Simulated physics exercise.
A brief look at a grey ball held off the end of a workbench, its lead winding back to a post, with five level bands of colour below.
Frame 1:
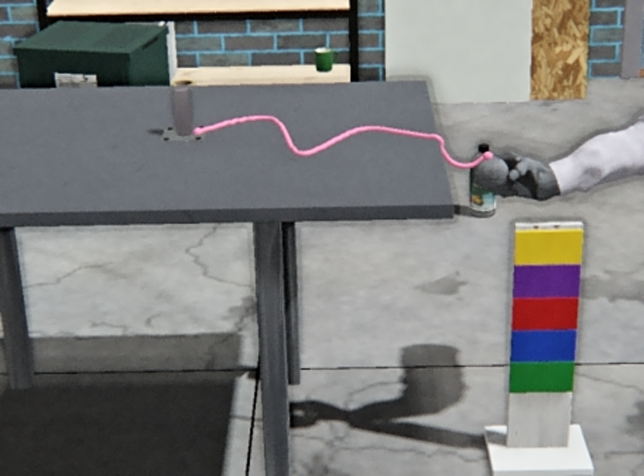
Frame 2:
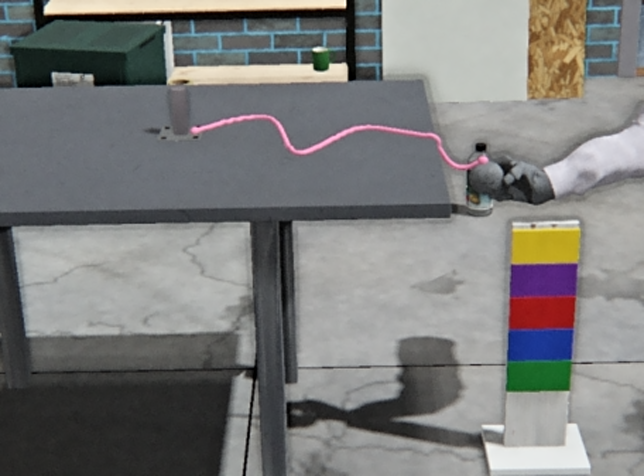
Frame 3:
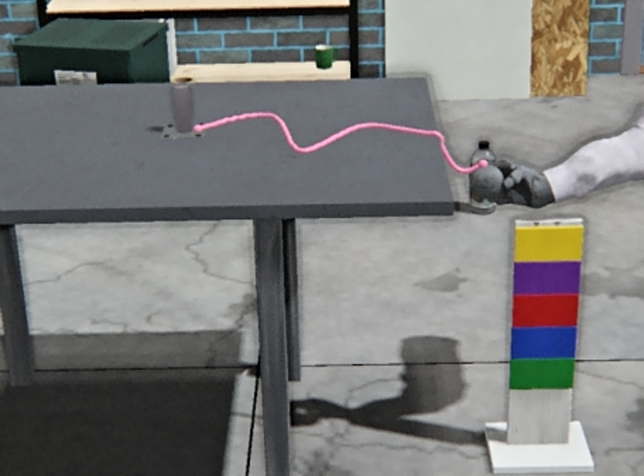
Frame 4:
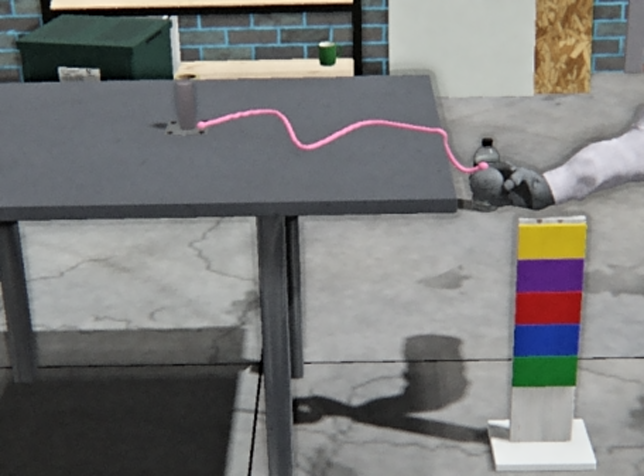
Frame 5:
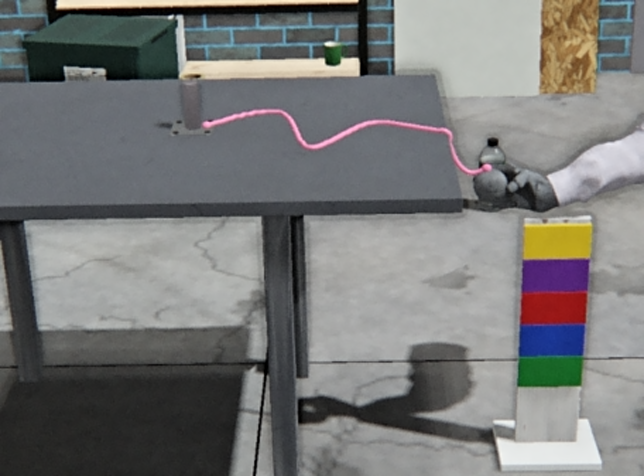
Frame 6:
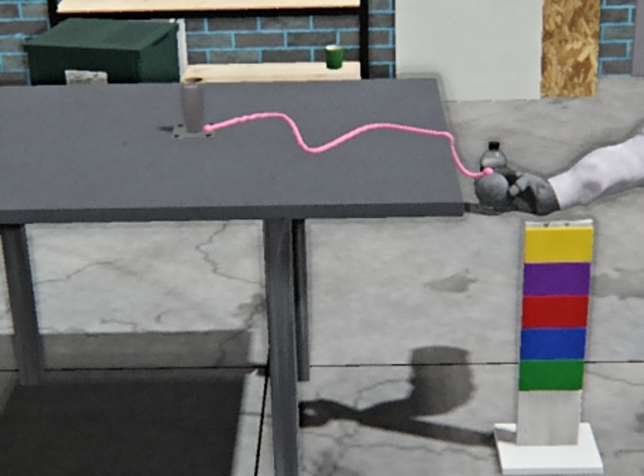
A grey ball, held by a grey hand just off the right end of a workbench, sinks very slightly in front of a small bottle-like object as the view drifts a little. The pink lead keeps its winding shape back to the post, and the stand of five coloured bands below stays put.
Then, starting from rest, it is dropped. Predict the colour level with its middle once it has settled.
I would say blue.
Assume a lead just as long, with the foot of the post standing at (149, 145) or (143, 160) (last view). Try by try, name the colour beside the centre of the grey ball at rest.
Result 1: Red. Result 2: Red.
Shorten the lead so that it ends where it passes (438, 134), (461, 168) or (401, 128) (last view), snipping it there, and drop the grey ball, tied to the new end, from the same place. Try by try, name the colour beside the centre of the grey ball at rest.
In order of the tries: Purple; then red; then yellow.
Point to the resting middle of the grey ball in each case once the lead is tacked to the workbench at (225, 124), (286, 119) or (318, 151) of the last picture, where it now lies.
That would be (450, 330) for the first, (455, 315) for the second and (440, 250) for the third.
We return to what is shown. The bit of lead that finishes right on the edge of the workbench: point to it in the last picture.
In the last picture it is at roughly (338, 141).
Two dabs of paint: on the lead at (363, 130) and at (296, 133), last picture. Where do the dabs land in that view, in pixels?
Around (448, 178); the other one around (354, 131).
A little later, ball near (471, 295); level with purple.
Next, ball near (425, 330); level with blue.
Later still, ball near (454, 339); level with blue.
When it is over, ball near (446, 338); level with blue. At blue.
